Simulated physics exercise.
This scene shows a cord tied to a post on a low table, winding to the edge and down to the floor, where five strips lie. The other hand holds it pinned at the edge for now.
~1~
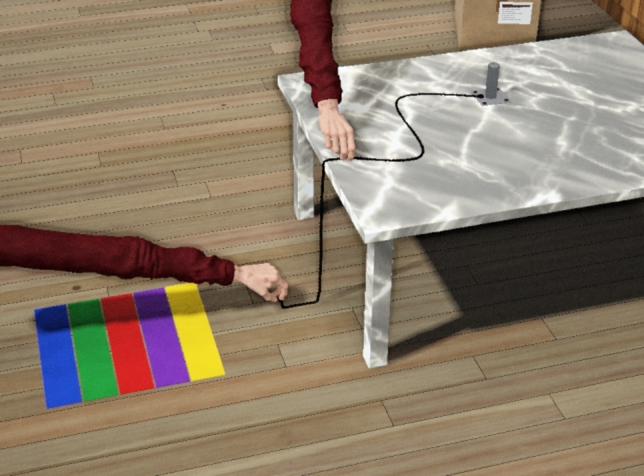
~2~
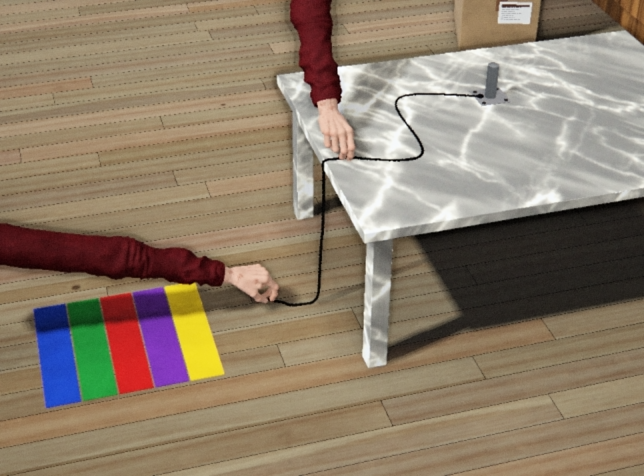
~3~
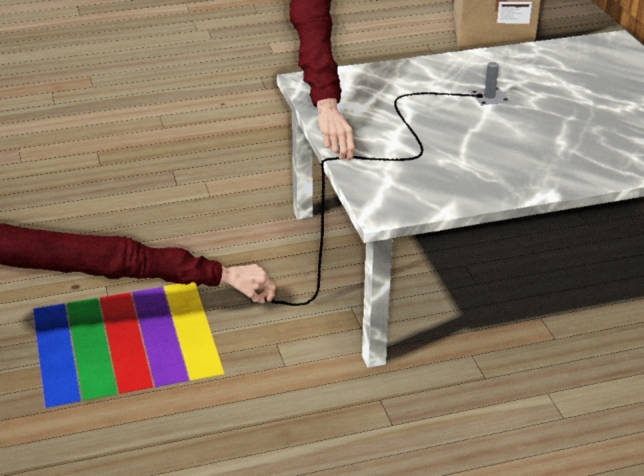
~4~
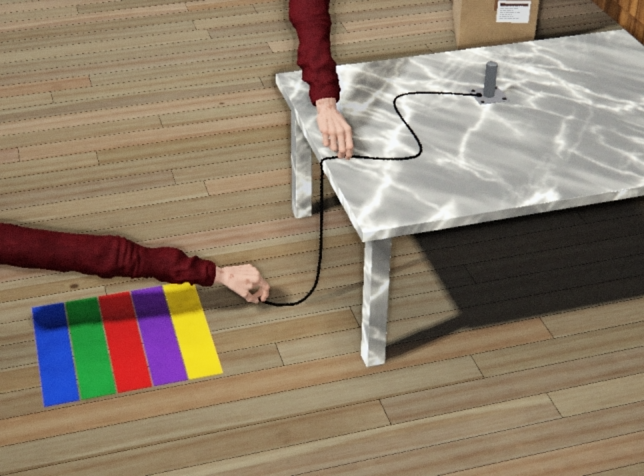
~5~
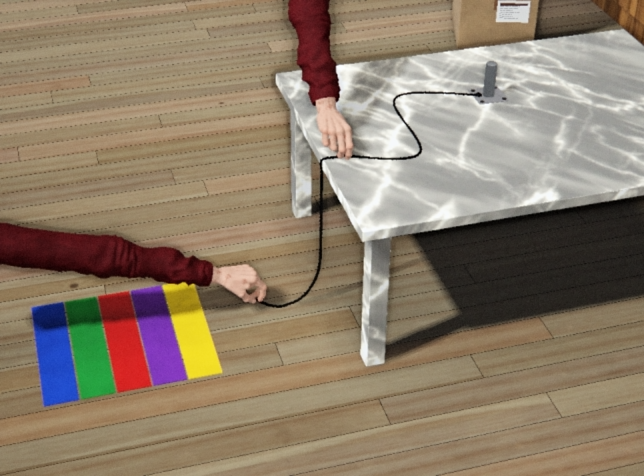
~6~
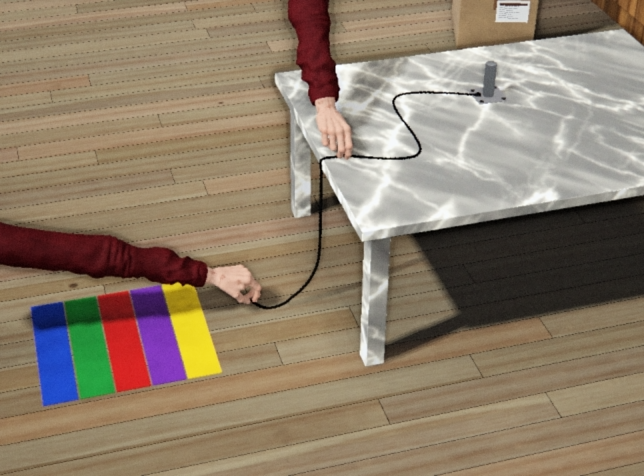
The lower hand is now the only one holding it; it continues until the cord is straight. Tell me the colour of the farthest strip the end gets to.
The farthest it gets is blue.
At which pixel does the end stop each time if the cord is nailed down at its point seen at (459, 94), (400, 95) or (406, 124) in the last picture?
Approximately (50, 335), (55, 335) and (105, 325), respectively.
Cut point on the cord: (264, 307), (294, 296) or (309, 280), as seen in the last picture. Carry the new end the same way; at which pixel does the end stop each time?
Taking them in turn, it's about (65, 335), then about (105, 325), and finally about (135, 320).
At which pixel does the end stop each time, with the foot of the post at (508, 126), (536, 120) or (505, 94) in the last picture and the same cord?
Places per try: (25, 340); (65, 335); (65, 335).
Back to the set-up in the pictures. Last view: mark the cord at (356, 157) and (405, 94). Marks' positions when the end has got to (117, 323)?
Taking them in turn, (294, 208) and then (419, 115).
Soon after, end near (117, 323); over red.
Then, end near (70, 332); over green.
At full stretch, end near (41, 337); over blue. It halts on the blue strip.
